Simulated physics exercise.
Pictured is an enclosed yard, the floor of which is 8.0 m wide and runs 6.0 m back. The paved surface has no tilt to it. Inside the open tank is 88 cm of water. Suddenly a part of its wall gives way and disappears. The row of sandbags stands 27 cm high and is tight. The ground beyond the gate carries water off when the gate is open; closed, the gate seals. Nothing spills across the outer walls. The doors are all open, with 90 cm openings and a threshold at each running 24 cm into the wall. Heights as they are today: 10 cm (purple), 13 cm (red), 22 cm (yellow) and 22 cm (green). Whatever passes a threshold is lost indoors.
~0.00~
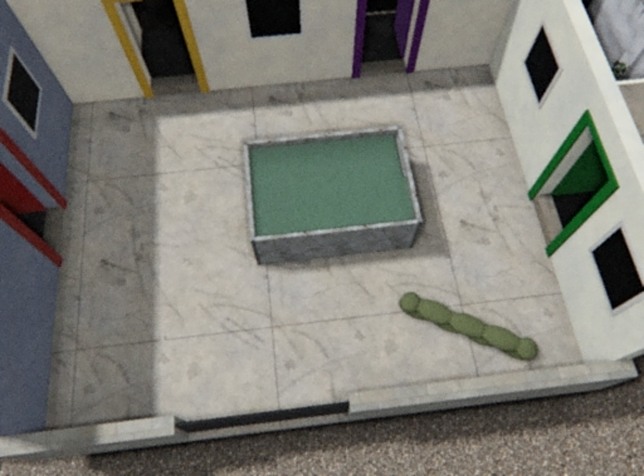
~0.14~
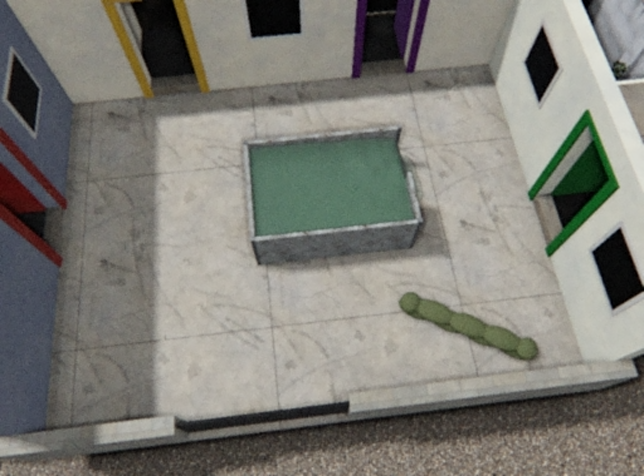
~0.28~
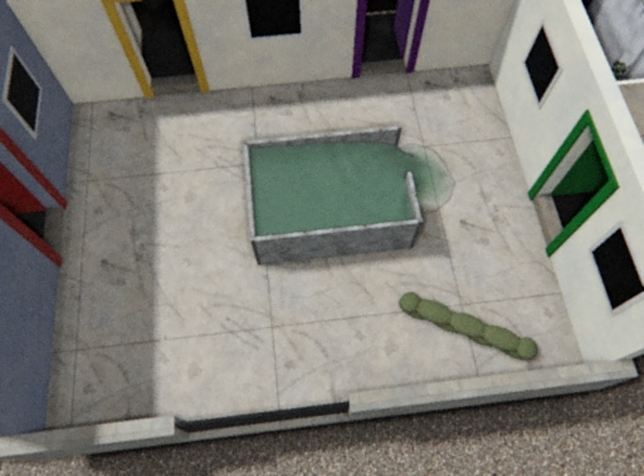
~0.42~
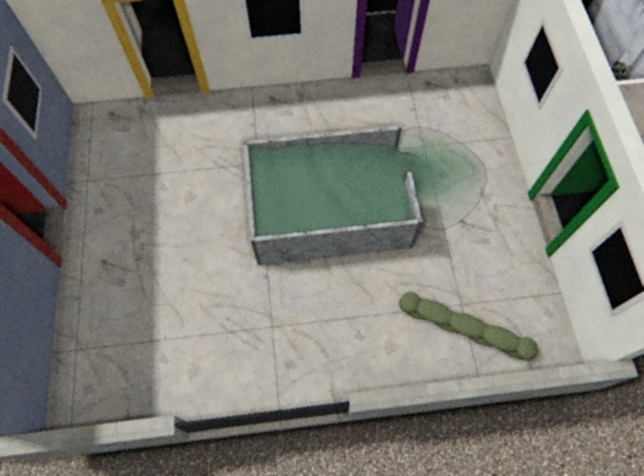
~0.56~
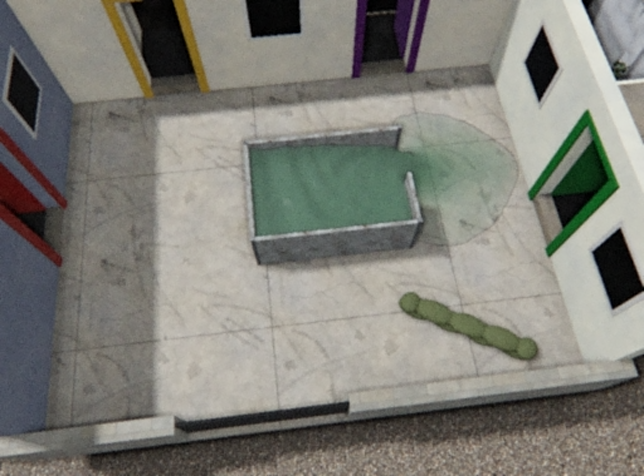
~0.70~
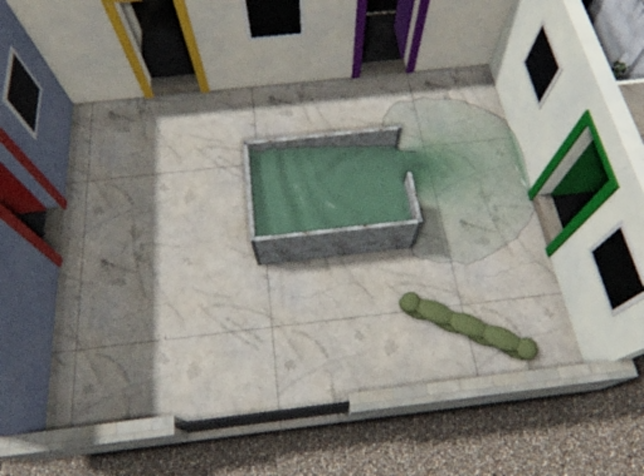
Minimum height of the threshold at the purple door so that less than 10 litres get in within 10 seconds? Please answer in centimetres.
Roughly 9.5 cm.
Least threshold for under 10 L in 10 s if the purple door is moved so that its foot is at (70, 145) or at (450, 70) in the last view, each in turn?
Minimums: Roughly 11.5 cm and 33 cm.
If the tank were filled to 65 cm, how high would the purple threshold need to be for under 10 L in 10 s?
Step height: Approx. 6.5 cm.
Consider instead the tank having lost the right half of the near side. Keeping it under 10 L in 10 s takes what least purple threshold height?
In that case about 9.5 cm.
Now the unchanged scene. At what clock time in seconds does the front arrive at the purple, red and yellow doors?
Arrives: Purple 1.4 s / red 5.0 s / yellow 3.8 s.
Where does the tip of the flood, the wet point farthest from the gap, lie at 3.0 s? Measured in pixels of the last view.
Look about (583, 372) in the last picture.
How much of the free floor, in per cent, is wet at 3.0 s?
Roughly 35 percent of the floor.
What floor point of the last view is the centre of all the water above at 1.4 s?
My guess is close to (374, 192).
After 1.4 s water covers 20 % of the floor, deepest (50 cm) near (486, 66); 1 cm at the purple door, 0 litres in over its 10 cm threshold.
After 3.0 s water covers 35 % of the floor, deepest (36 cm) near (479, 74); 10 cm at the purple door, 1 litre in over its 10 cm threshold.
After 10.0 s water covers 95 % of the floor, deepest (18 cm) near (51, 375); 8 cm at the purple door, 8 litres in over its 10 cm threshold.
At the purple door as built, the water arrived by 1.4 s and peaked near 12 cm at 4.6 s.
With a threshold of 8.5 cm, 18 litres would have come in within the 10 s; with 12 cm, 2 litres. So under 10 litres takes about 9.5 cm.
